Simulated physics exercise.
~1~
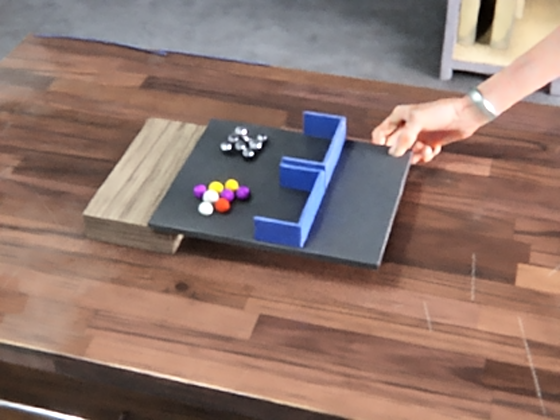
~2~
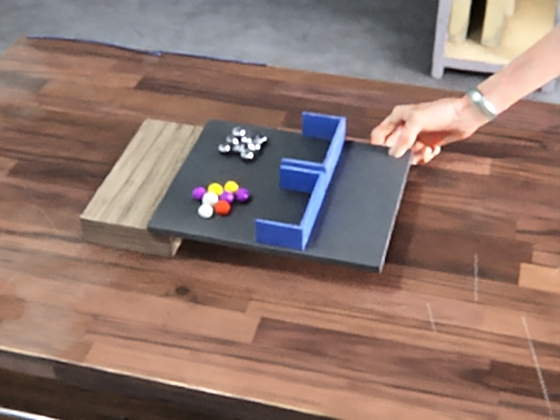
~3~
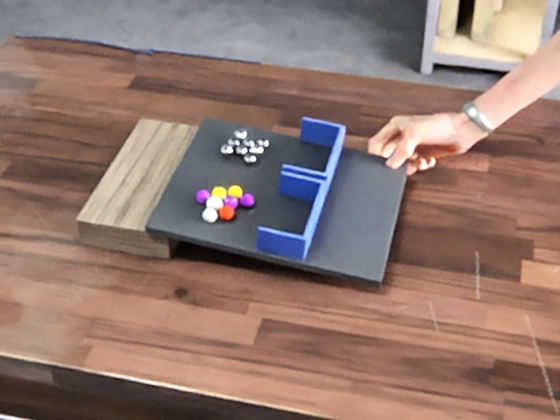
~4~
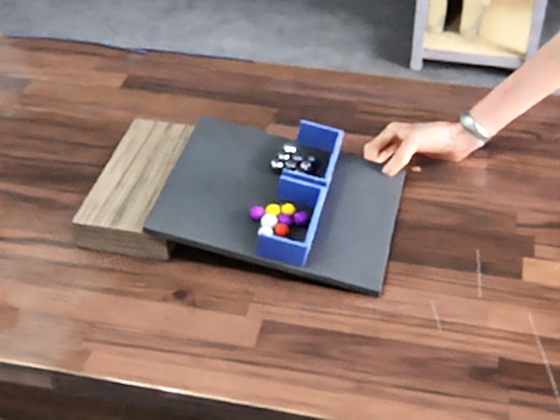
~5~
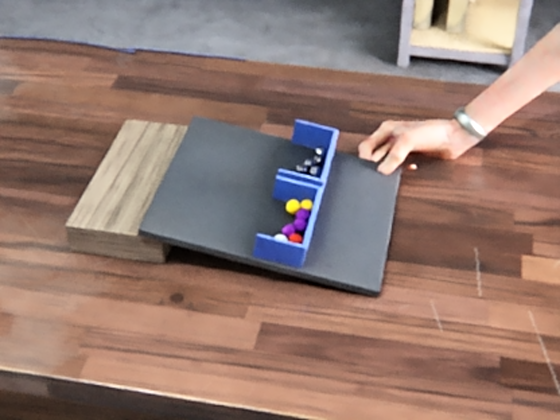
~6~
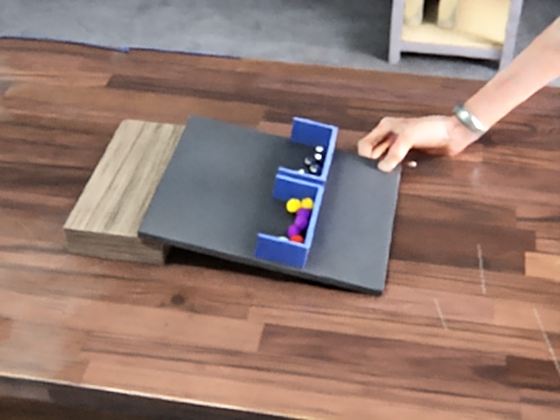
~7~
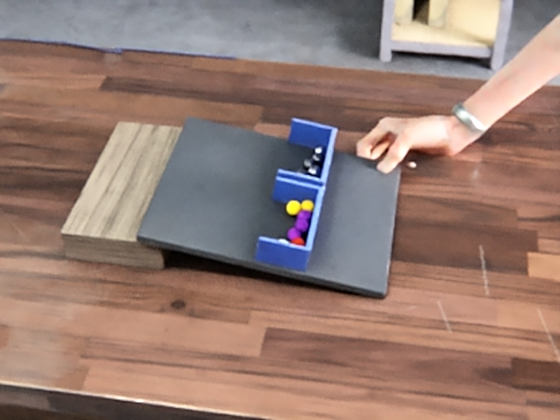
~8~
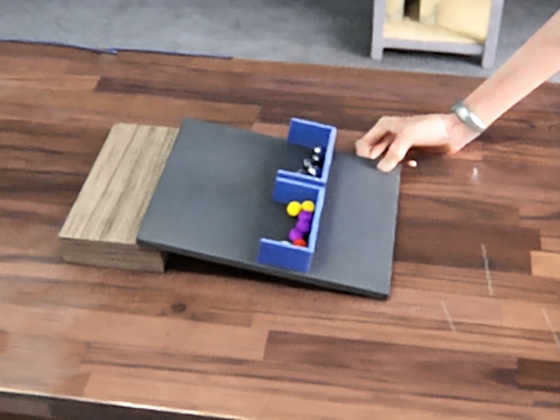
The footage shows a dark board resting on a wooden block, with metallic balls and colourful balls on it, as a hand lowers its right end. Both groups move right into the blue barrier's compartments and remain gathered there, with the hand still at the board's edge.
